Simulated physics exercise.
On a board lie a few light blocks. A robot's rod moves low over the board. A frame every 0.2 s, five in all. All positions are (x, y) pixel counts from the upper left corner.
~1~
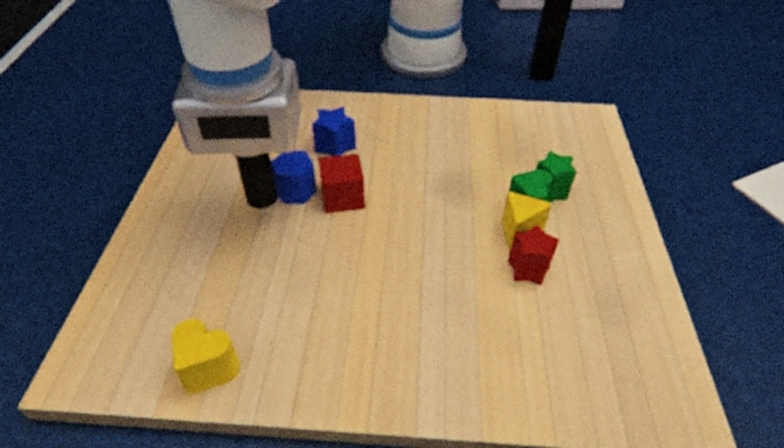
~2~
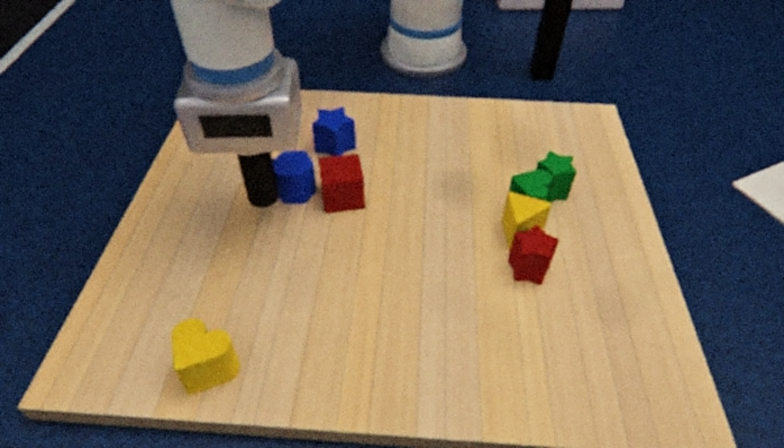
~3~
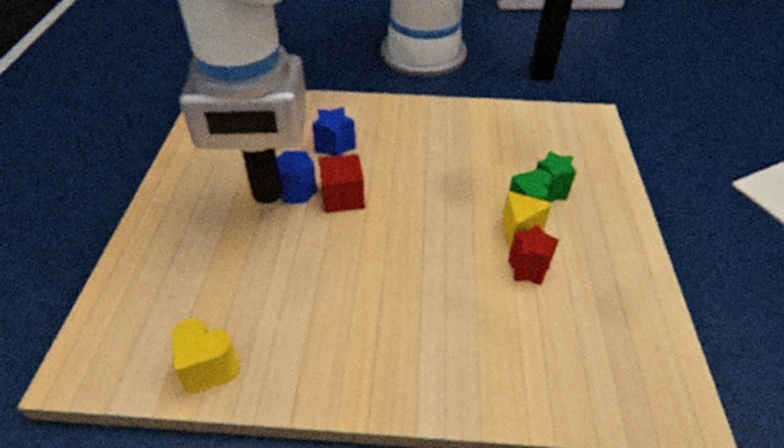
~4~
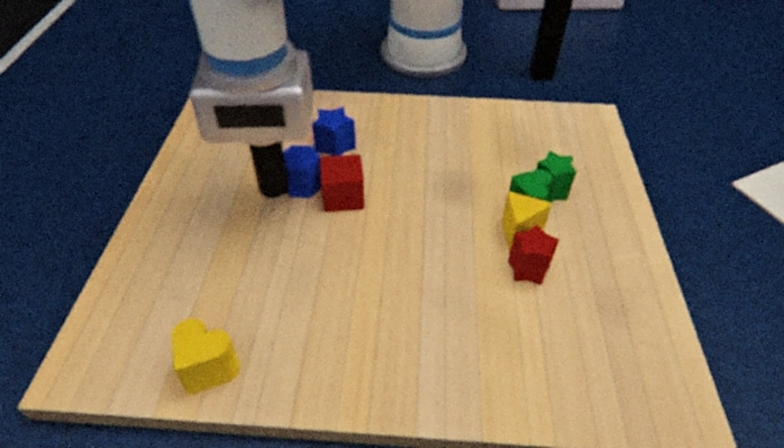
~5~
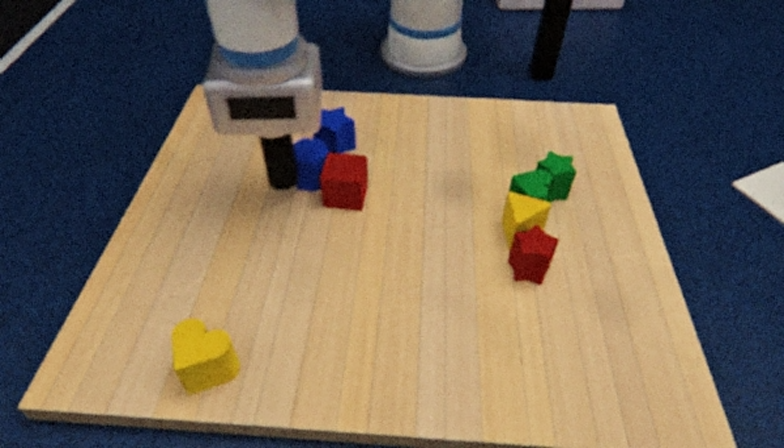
The clip opens with a robot's dark rod beside a blue block, near a blue star and a red block on a wooden board. The rod edges right, then nudges the blue block slightly right and away toward the star. The red block shifts a little right, while the other blocks stay still.
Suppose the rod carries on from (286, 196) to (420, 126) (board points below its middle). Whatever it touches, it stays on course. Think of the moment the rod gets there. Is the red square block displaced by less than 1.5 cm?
Answer: Yes.
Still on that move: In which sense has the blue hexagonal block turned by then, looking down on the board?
From above, it turns counterclockwise.
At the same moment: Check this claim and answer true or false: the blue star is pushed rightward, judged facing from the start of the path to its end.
False - the claim does not hold.
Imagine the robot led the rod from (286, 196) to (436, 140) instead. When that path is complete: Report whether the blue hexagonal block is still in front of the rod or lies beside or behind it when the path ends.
I predict the rod has moved past it.
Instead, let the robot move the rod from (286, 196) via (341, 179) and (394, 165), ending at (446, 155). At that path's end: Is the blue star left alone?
Answer: No.
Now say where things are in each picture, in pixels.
In the first picture, tip of the rod at (262, 199), middles of tops, blue hexagonal block at (292, 162), blue star at (333, 118), red square block at (341, 168).
In the second picture, rod at (264, 198), nothing pushed.
In the third picture, rod at (268, 194), nothing pushed.
In the fourth picture, rod at (274, 188), blue hexagonal block at (299, 157).
In the fifth picture, rod at (283, 181), blue hexagonal block at (308, 150), blue star at (333, 118), red square block at (344, 167).
On the path given first. One third of the way, rod at (335, 156); blue hexagonal block at (347, 123), turned 35° anticlockwise; blue star at (340, 104), turned 45° anticlockwise; red square block at (350, 165), turned 25° clockwise.
Two thirds of the way, rod at (381, 132); blue hexagonal block at (373, 100), turned 100° anticlockwise; blue star at (342, 94), turned 95° anticlockwise; red square block at (351, 165), turned 30° clockwise.
At the end, rod at (421, 111); blue hexagonal block at (378, 95), turned 130° anticlockwise; blue star at (342, 94), turned 95° anticlockwise; red square block at (351, 165), turned 30° clockwise.
